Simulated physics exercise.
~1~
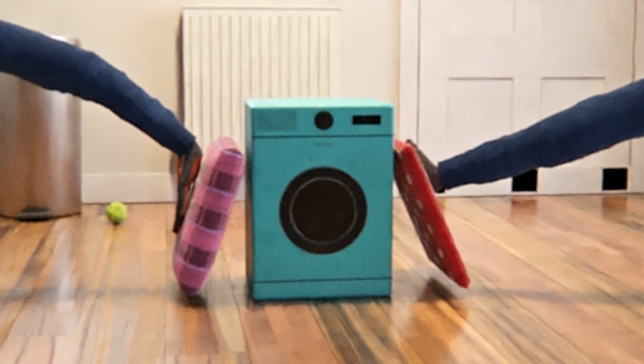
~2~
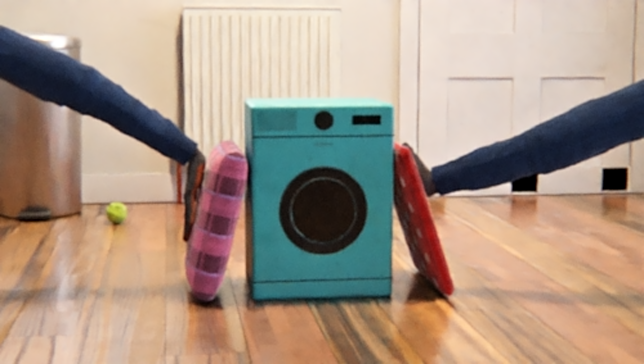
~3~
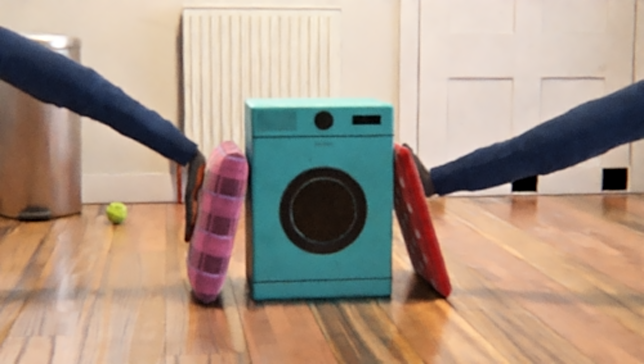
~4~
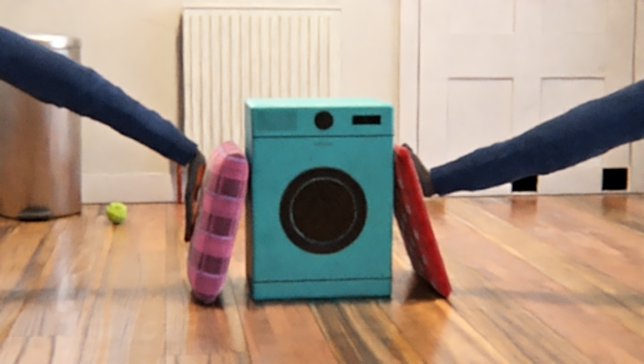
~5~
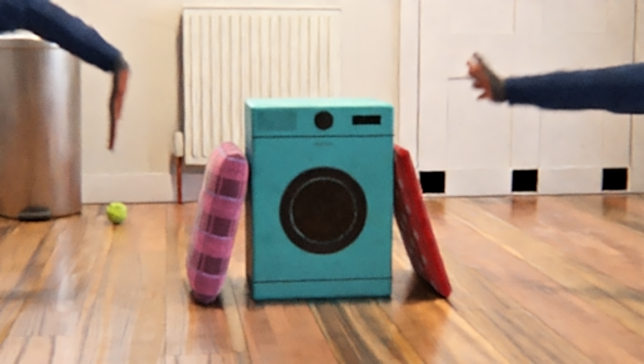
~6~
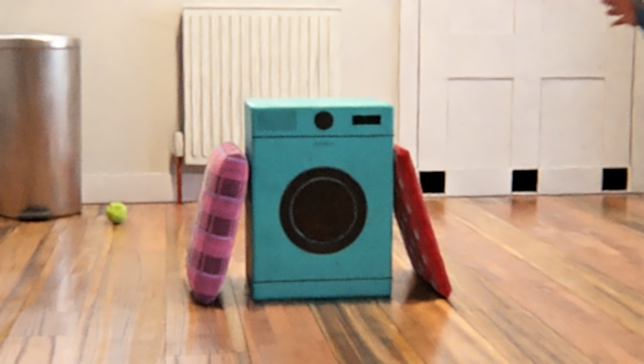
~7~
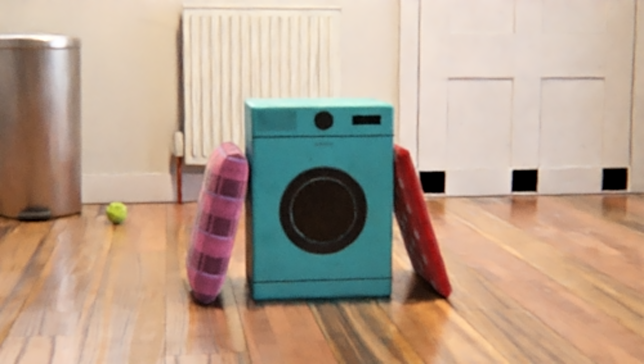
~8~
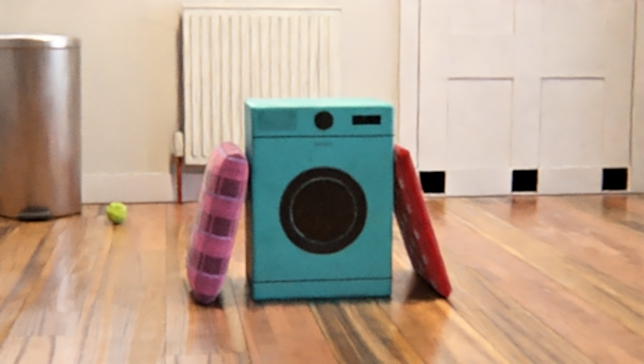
Two hands set a pink checked cushion against the left side of a turquoise machine and a red seat pad against its right, then let go and drew away, and both stayed leaning there on the wooden floor without slipping.
